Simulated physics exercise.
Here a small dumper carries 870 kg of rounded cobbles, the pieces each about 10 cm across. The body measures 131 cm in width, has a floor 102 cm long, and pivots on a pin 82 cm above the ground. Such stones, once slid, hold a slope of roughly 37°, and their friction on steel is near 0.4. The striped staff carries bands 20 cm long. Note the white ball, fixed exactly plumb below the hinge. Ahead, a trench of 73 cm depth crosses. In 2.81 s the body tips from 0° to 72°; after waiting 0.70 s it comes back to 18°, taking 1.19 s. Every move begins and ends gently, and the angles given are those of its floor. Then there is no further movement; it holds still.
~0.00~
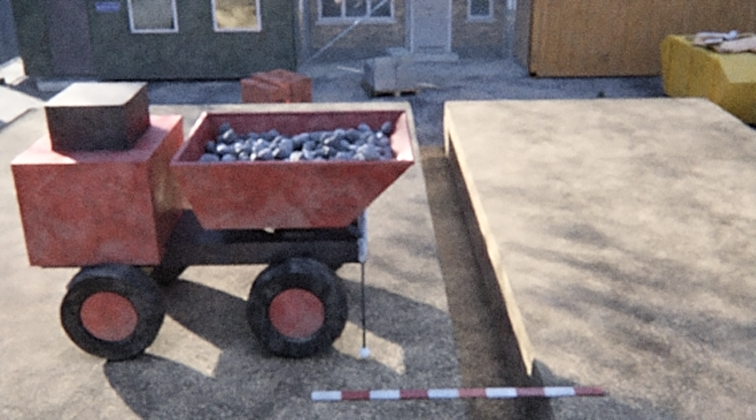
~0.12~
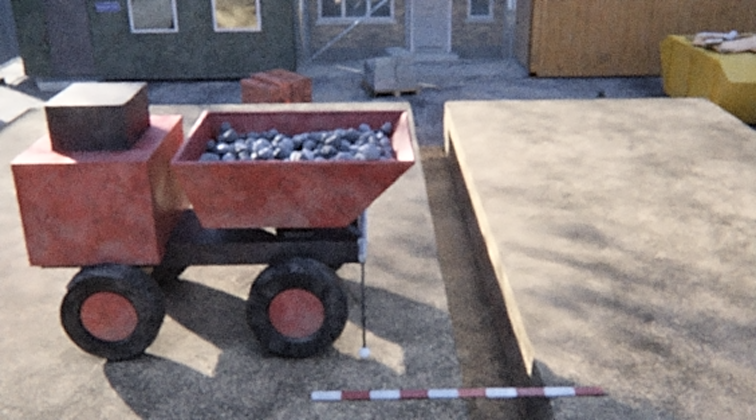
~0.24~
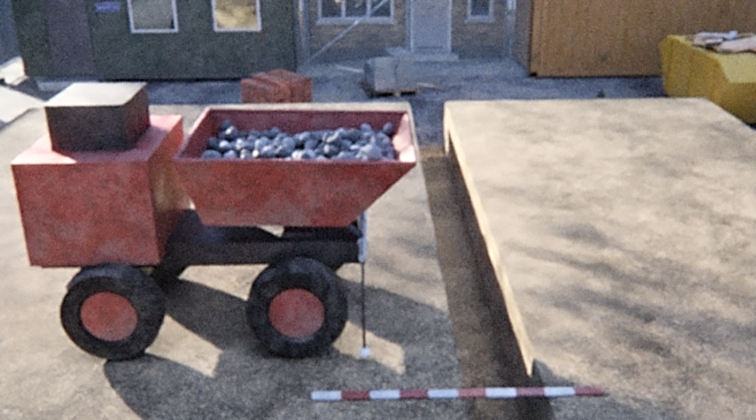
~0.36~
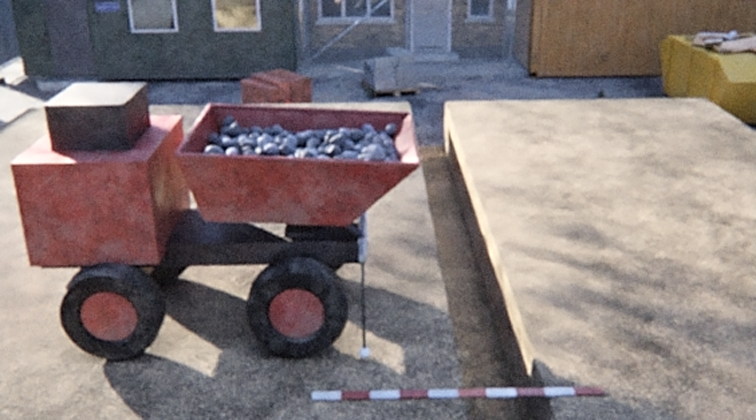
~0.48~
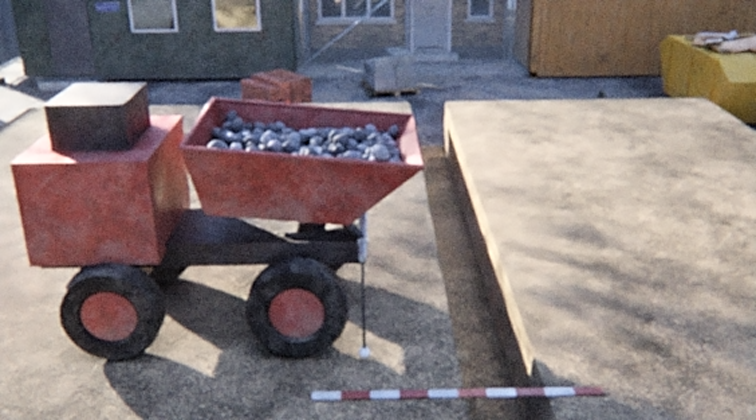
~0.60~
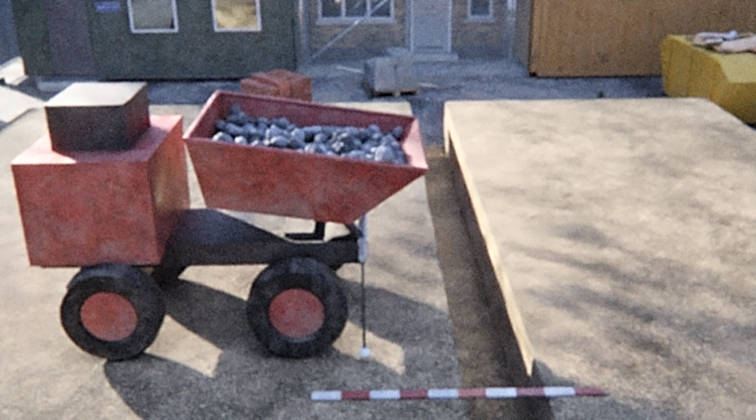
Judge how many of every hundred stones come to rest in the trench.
Near 60.
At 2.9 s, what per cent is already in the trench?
By that moment, roughly 40 per cent of the load.
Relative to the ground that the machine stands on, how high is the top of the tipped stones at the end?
About 24 cm higher than the ground.
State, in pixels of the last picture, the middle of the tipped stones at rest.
I'd point to around (504, 358).
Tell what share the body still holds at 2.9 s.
About 30 per cent.
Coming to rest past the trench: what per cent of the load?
40 per cent or so.
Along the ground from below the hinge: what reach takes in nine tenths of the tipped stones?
I'd put it at about 190 cm.
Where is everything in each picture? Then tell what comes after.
In the first picture, lip at (414, 162), floor tilted 0°, highest stones at (318, 139).
In the second picture, the body is at 0°, its lip at (414, 162); the top of the load is at (319, 139); the stones move at 0.1 m/s on average.
In the third picture, the body is at 1°, its lip at (416, 163); the top of the load is at (299, 137); the stones move at 0.2 m/s on average.
In the fourth picture, the body is at 3°, its lip at (419, 165); the top of the load is at (285, 136); the stones move at 0.2 m/s on average.
In the fifth picture, the body is at 6°, its lip at (423, 167); the top of the load is at (272, 132); the stones move at 0.3 m/s on average.
In the sixth picture, the body is at 8°, its lip at (428, 170); the top of the load is at (249, 128); the stones move at 0.4 m/s on average.
After 2.1 s the floor is at 61°; 98 % in the body, 2 % in the trench; the foremost stones are at (490, 246).
After 2.9 s the floor is at 72°; 32 % in the body, 40 % in the trench, 28 % past the trench; the foremost stones are at (625, 311).
After 5.2 s the floor is at 18°; 0 % in the body, 60 % in the trench, 40 % past the trench; the foremost stones are at (733, 291).
After 8.0 s the floor is at 18°; 0 % in the body, 60 % in the trench, 40 % past the trench; the foremost stones are at (733, 291).
